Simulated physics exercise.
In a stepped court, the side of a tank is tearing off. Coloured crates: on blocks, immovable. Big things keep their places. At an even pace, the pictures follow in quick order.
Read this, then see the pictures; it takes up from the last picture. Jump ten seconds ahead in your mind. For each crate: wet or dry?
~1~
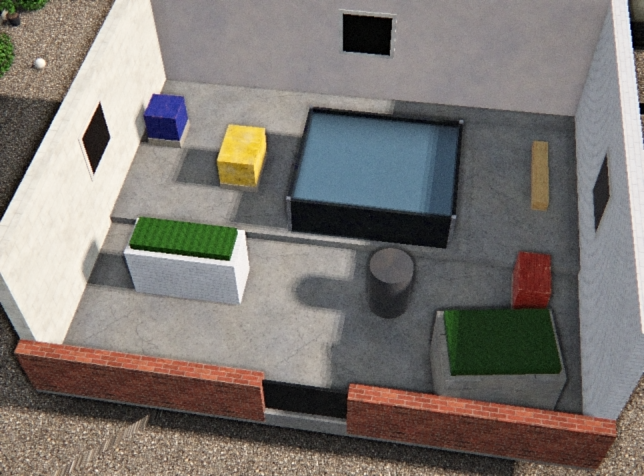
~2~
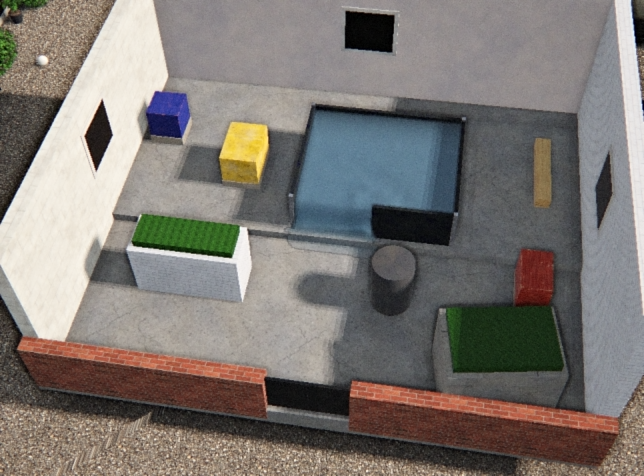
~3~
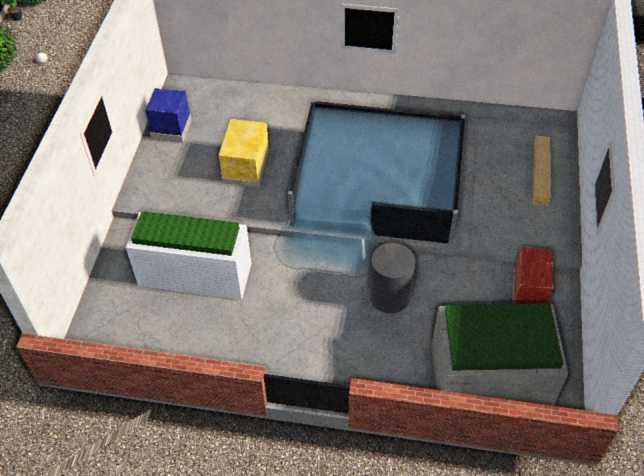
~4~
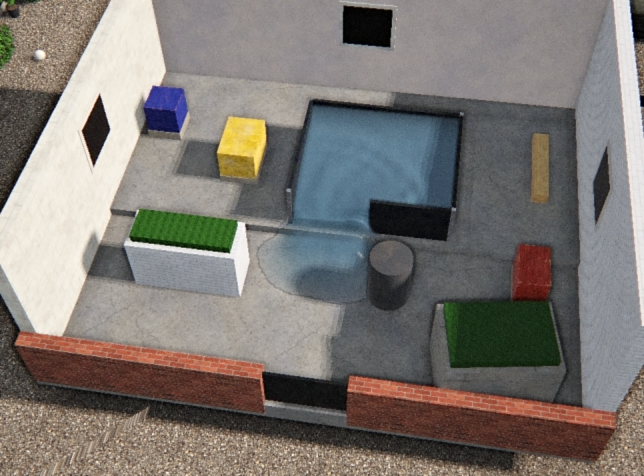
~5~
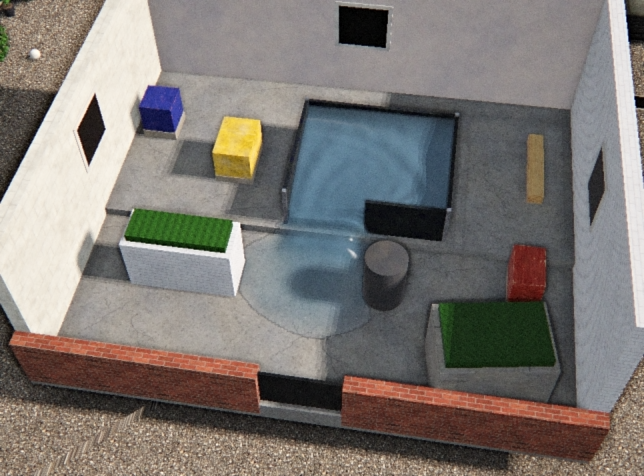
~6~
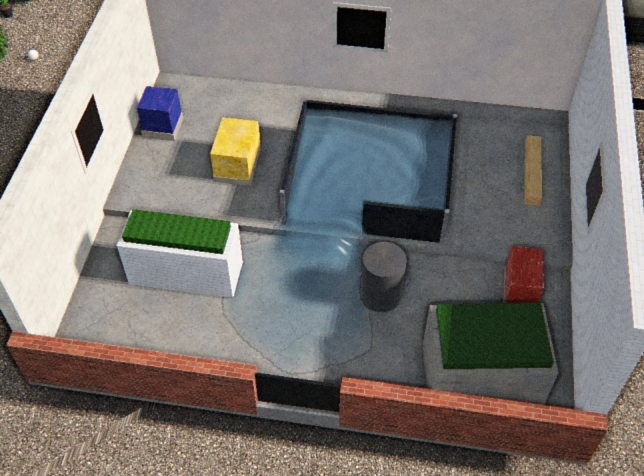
In order: Blue crate: Kept safe. Yellow crate: Kept safe. Red crate: Reached by water.
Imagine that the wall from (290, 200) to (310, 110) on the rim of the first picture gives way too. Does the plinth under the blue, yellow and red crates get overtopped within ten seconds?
Blue gets drenched, yellow gets drenched, red gets drenched.
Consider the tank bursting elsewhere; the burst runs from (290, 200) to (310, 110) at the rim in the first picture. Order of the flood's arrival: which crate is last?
My pick is the one in red.
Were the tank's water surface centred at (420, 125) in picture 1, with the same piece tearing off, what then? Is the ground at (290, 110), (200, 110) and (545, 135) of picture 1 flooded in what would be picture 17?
First unwetted; next unwetted; last unwetted.
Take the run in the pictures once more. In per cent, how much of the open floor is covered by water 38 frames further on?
About 60 percent.
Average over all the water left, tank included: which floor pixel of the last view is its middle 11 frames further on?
My guess is about (327, 255).
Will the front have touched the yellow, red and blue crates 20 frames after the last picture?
Looking at yellow, I'd say stays dry, at red got wet, and at blue stays dry.
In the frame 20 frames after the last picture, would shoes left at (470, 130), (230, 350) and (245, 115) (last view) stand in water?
Status per point, in sequence: Unwetted, then waterlogged, then unwetted.
A moment on, water covers 20 % of the floor; the blue crate not reached, the yellow crate not reached, the red crate not reached.
Next, water covers 30 % of the floor; the blue crate not reached, the yellow crate not reached, the red crate water round its plinth.
Then, water covers 40 % of the floor; the blue crate not reached, the yellow crate not reached, the red crate water round its plinth.
Later, water covers 60 % of the floor; the blue crate water round its plinth, the yellow crate water round its plinth, the red crate water round its plinth.
In the end, water covers 70 % of the floor; the blue crate stayed above the water, the yellow crate stayed above the water, the red crate was topped.
